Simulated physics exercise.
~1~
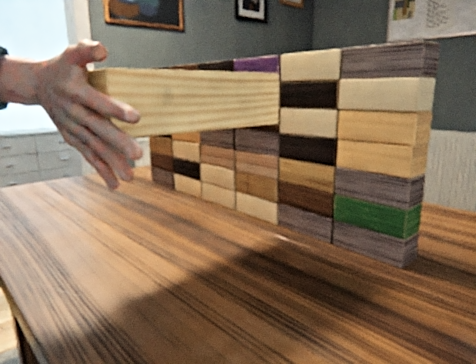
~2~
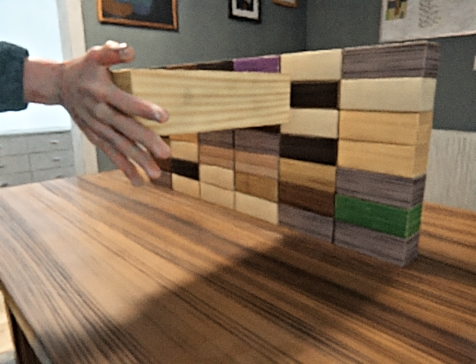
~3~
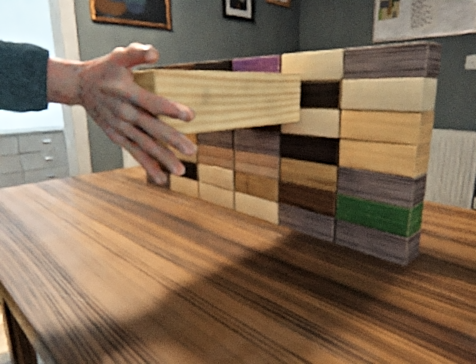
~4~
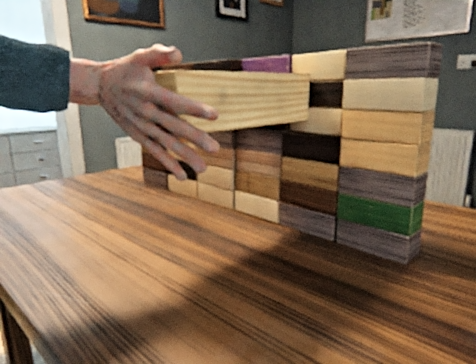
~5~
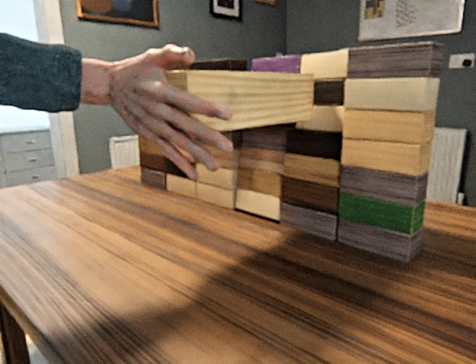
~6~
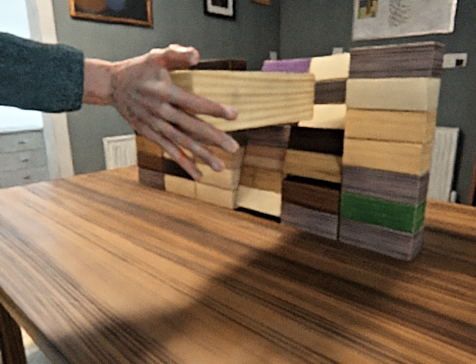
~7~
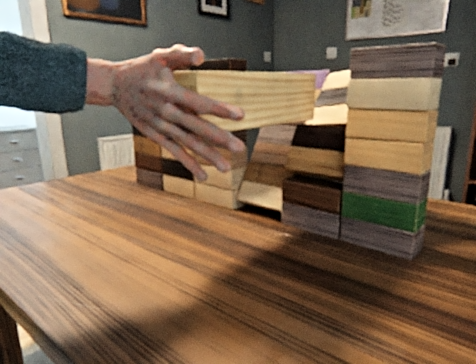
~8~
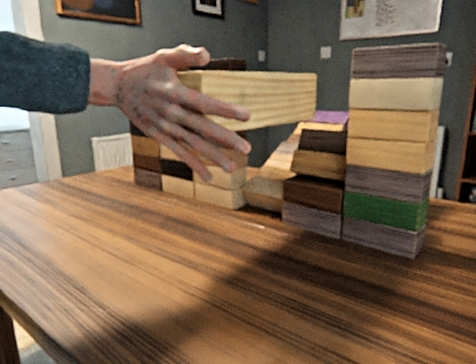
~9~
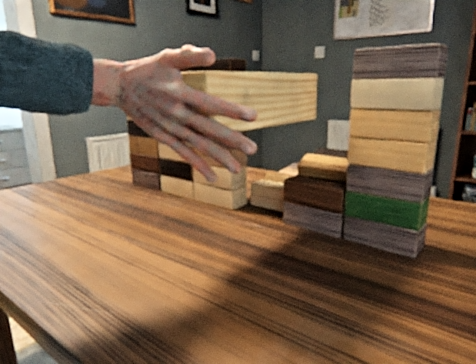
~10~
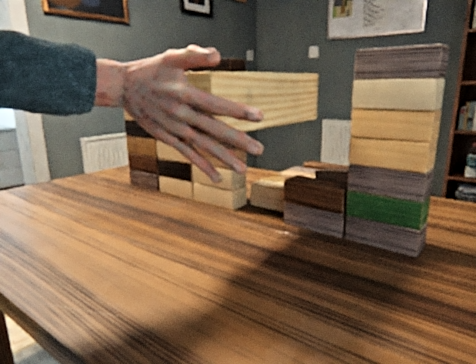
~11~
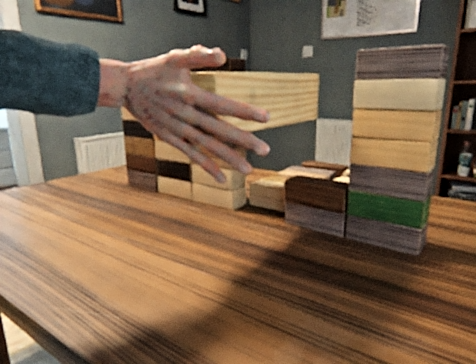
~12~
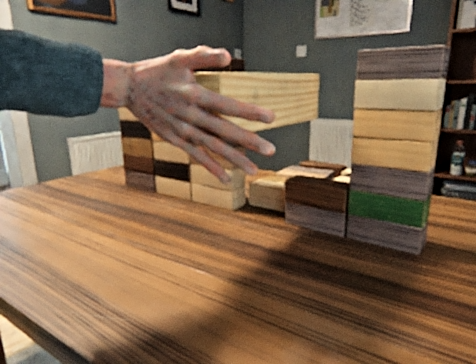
The video shows a hand pushing a long wooden block into a wall of coloured wooden blocks on a table, tipping the upper middle section, including a purple block, backward until it falls, leaving a gap beside the right column, where the green block stays put.
